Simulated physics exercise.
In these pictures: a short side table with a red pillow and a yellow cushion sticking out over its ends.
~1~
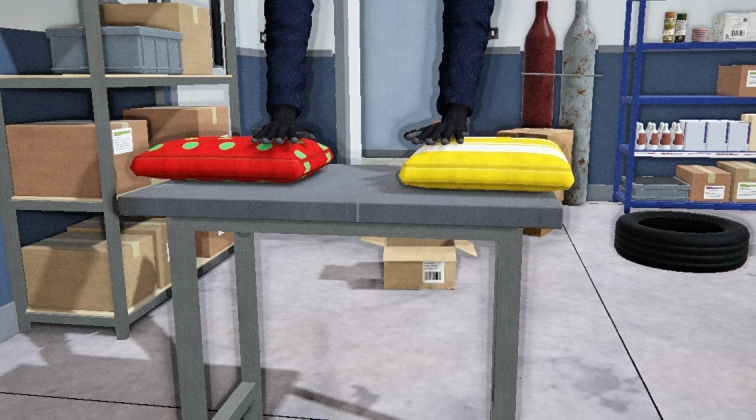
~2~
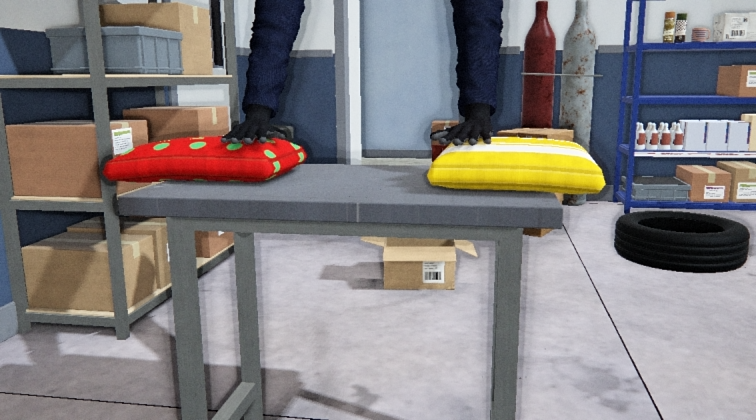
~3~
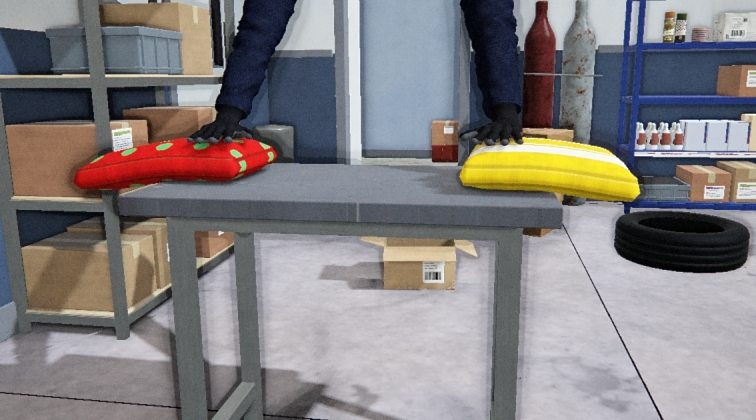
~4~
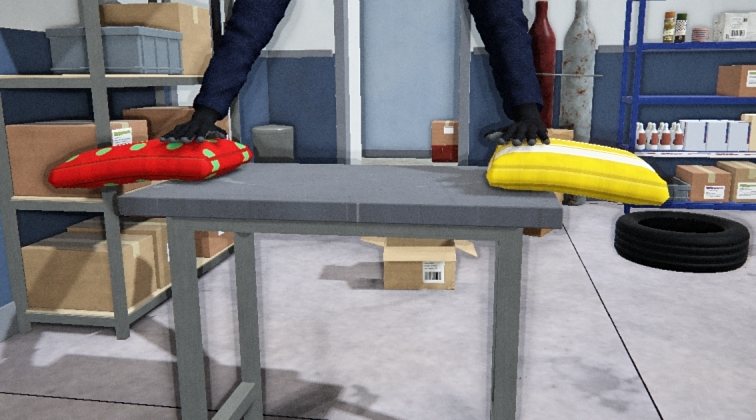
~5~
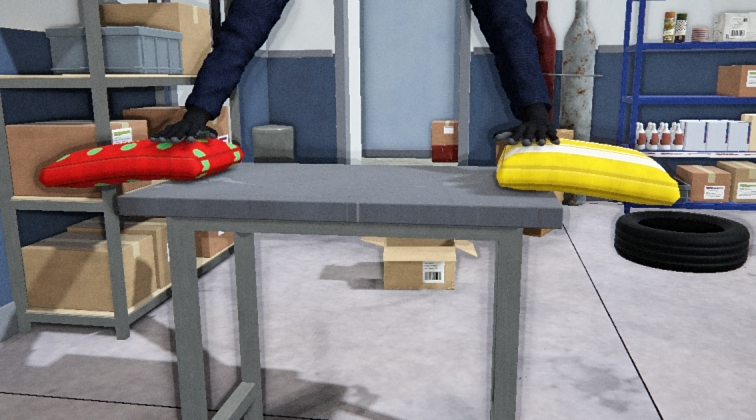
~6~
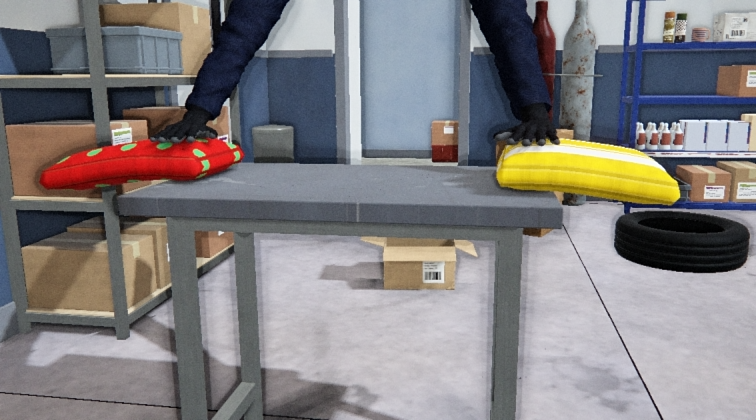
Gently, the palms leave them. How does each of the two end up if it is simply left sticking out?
In order: The red pillow most likely loses its perch; the yellow cushion most likely loses its perch.
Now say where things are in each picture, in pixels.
In the first frame, pillow tip (150, 164); cushion tip (566, 172).
In the second frame, pillow tip (124, 168); cushion tip (595, 176).
In the third frame, pillow tip (96, 177); cushion tip (627, 184).
In the fourth frame, pillow tip (71, 176); cushion tip (654, 187).
In the fifth frame, pillow tip (62, 175); cushion tip (664, 187).
In the sixth frame, pillow tip (63, 178), well over half past the edge; cushion tip (664, 187), well over half past the edge.
Then, 0.34 s past the final frame, pillow falling near (135, 240); cushion falling near (587, 241).
Then, 0.62 s past the final frame, pillow on the floor; cushion on the floor.
When it is over, pillow on the floor; cushion on the floor. The red pillow tips over and falls and the yellow cushion goes down.
